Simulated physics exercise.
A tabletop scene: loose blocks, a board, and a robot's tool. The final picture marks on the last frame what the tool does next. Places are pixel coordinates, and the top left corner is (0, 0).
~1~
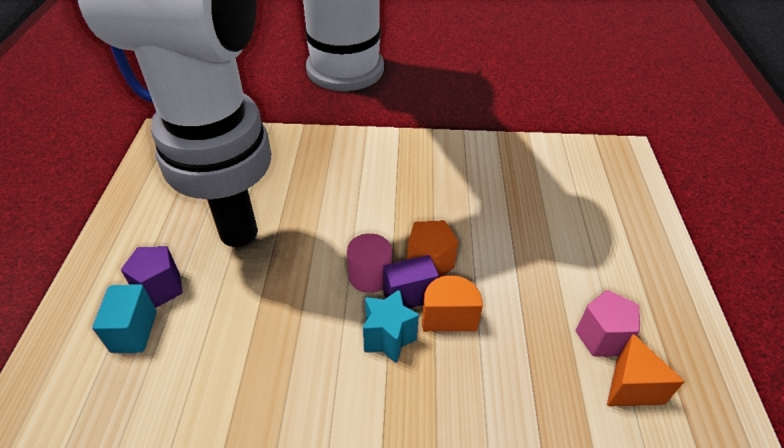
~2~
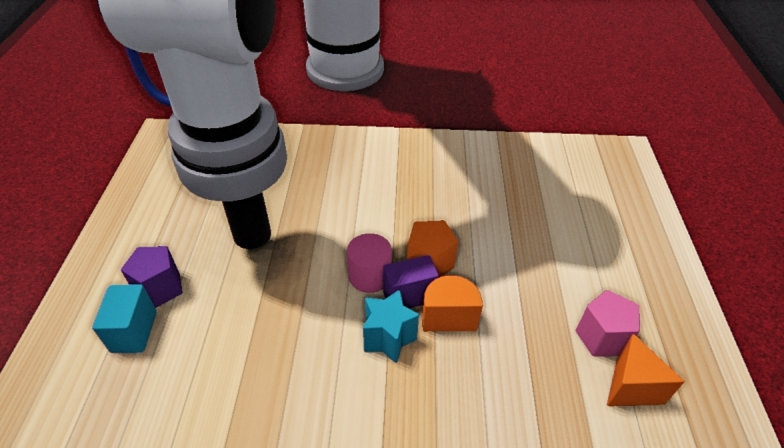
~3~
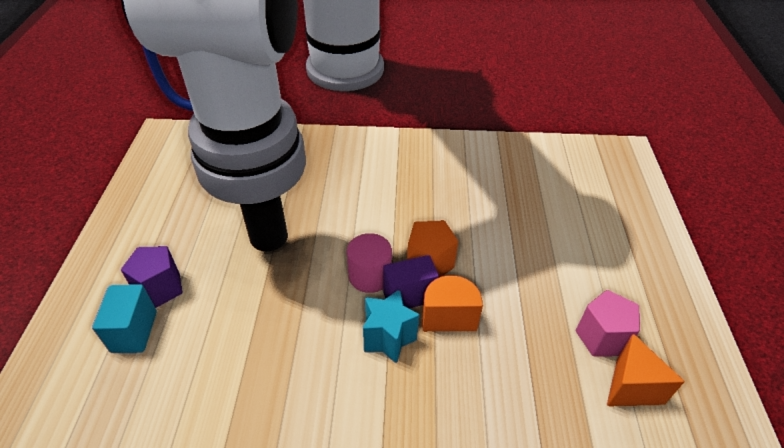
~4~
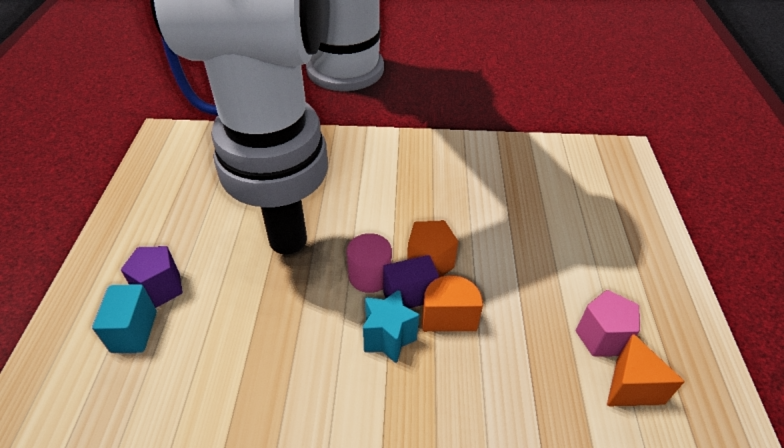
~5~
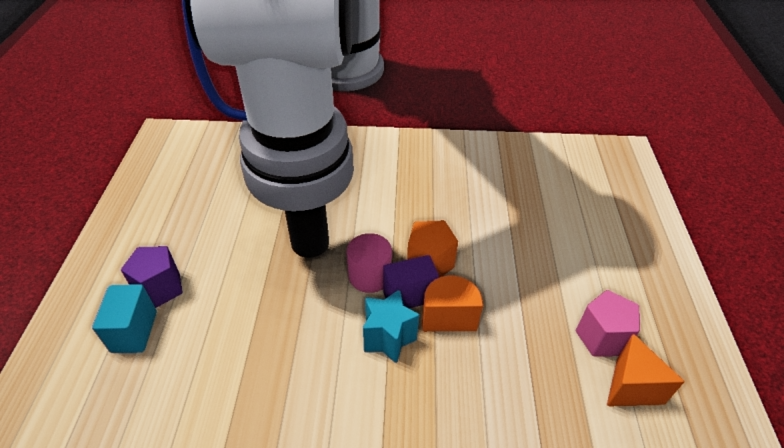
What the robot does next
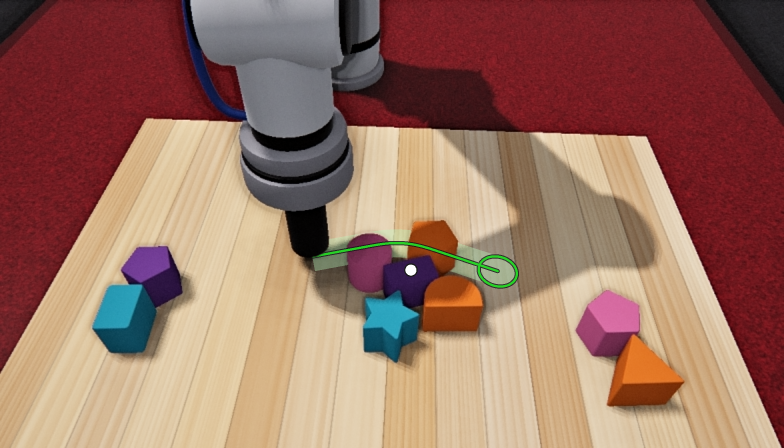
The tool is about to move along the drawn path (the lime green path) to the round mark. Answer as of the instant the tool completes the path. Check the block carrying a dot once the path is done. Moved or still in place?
By the time the path is finished, it has hardly shifted at all.
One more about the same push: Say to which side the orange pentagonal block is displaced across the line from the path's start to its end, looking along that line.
It moves over to the right.
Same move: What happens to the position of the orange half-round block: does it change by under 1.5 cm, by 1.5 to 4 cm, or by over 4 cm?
Short of 1.5 cm.
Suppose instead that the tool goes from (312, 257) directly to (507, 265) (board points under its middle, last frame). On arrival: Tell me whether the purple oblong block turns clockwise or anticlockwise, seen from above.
It is turned anticlockwise.
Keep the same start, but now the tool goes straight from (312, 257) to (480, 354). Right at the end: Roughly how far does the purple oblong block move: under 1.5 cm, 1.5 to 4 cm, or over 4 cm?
My prediction: Over 4 cm.
Path on the board, from (312, 257) through (375, 245) and (436, 251) to (498, 271); the dot is on the purple oblong block.
On the path given first. One third of the way, tool at (376, 232); pink cylinder at (383, 249).
Two thirds of the way, tool at (438, 238); pink cylinder at (387, 248); orange pentagonal block at (461, 252), turned 45° clockwise.
At the end, tool at (501, 258); pink cylinder at (387, 248); purple oblong block in place; orange pentagonal block at (494, 277), turned 105° clockwise; orange half-round block at (454, 295).
